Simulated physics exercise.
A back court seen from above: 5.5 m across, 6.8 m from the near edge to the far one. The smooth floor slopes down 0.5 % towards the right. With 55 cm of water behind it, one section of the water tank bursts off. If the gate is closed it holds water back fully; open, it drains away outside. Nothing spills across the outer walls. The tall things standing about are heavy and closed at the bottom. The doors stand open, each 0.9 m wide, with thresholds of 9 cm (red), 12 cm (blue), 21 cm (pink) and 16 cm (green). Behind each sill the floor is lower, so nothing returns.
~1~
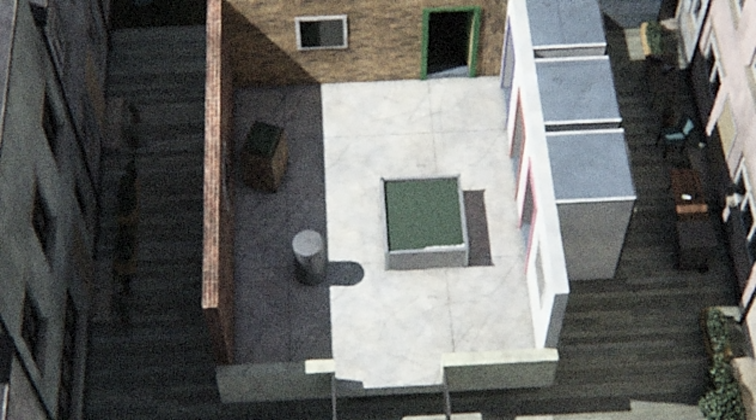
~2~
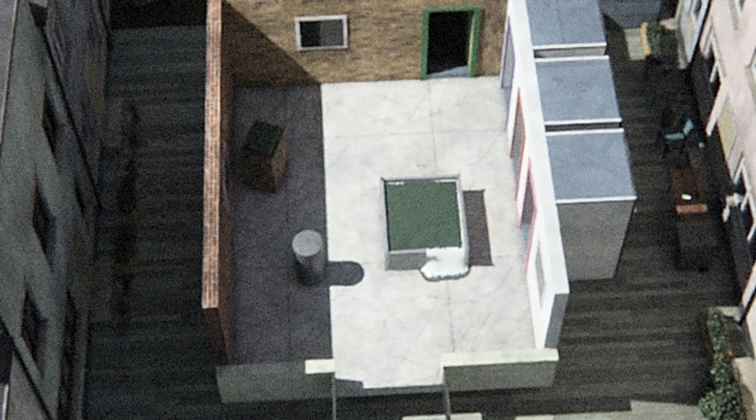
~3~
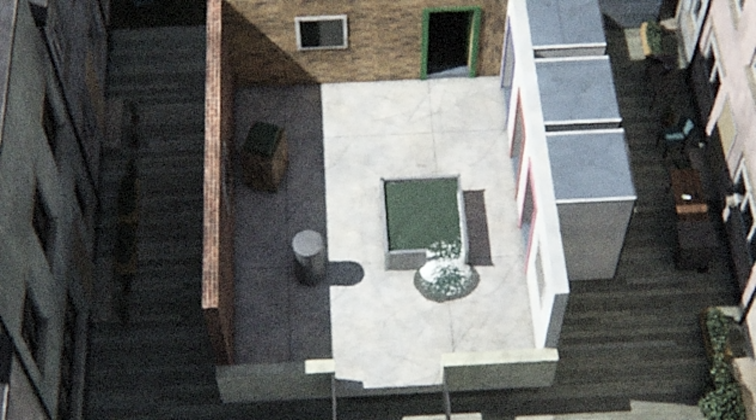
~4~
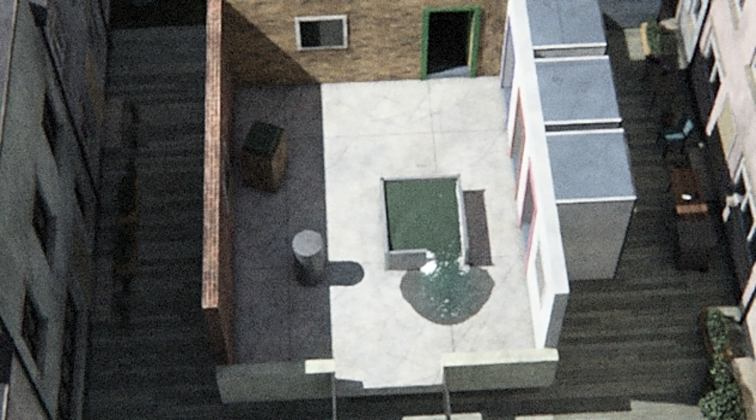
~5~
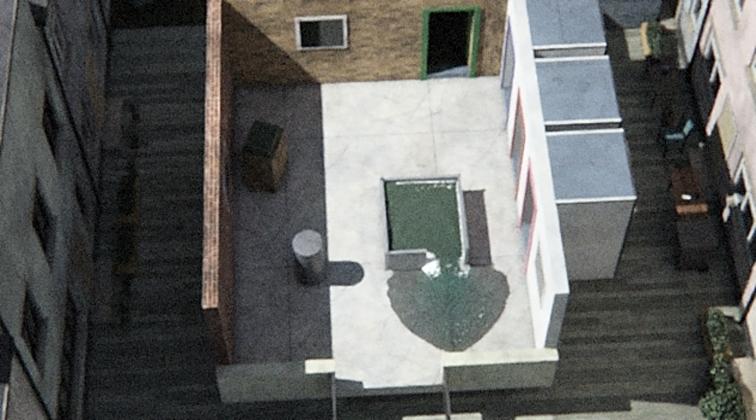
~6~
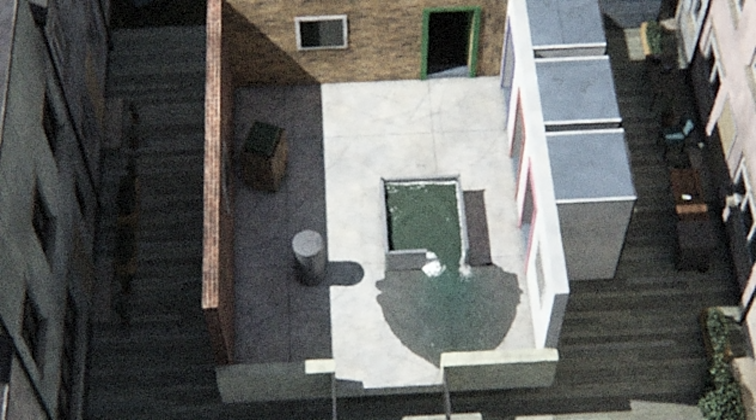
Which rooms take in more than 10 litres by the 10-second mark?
Door by door: At the red door it does not reach the limit; at the blue door it keeps below the limit; at the pink door it stays under the limit; at the green door it stays under the limit.
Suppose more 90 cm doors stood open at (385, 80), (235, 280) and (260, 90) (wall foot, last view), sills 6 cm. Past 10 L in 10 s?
In turn: Not over, not over, under.
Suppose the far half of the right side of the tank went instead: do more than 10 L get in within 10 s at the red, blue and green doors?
Against that limit: Red over, blue under, green not over.
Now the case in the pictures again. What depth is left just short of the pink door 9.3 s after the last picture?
Roughly 3.0 cm deep.
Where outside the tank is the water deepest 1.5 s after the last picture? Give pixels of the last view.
Around (492, 369).
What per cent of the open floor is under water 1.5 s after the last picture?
Some 20 per cent of it.
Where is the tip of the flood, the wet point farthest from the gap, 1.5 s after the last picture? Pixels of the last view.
Near (334, 377).
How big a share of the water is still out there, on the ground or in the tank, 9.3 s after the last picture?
Some 64 per cent remains.
Then, 0.7 s after the last picture water covers 15 % of the floor and is deepest (26 cm) near (532, 367); red door not reached, blue door not reached, pink door not reached, green door not reached.
Then, 1.5 s after the last picture water covers 20 % of the floor and is deepest (27 cm) near (492, 369); red door not reached, blue door not reached, pink door not reached, green door not reached.
Then, 2.8 s after the last picture water covers 20 % of the floor and is deepest (16 cm) near (477, 317); red door not reached, blue door not reached, pink door 5 cm at the sill, 0 L in, green door not reached.
Then, 5.3 s after the last picture water covers 40 % of the floor and is deepest (10 cm) near (463, 371); red door 2 cm at the sill, 0 L in, blue door 2 cm at the sill, 0 L in, pink door 5 cm at the sill, 0 L in, green door not reached.
Then, 9.3 s after the last picture water covers 50 % of the floor and is deepest (6 cm) near (522, 368); red door 4 cm at the sill, 0 L in, blue door 5 cm at the sill, 0 L in, pink door 3 cm at the sill, 0 L in, green door 5 cm at the sill, 0 L in.
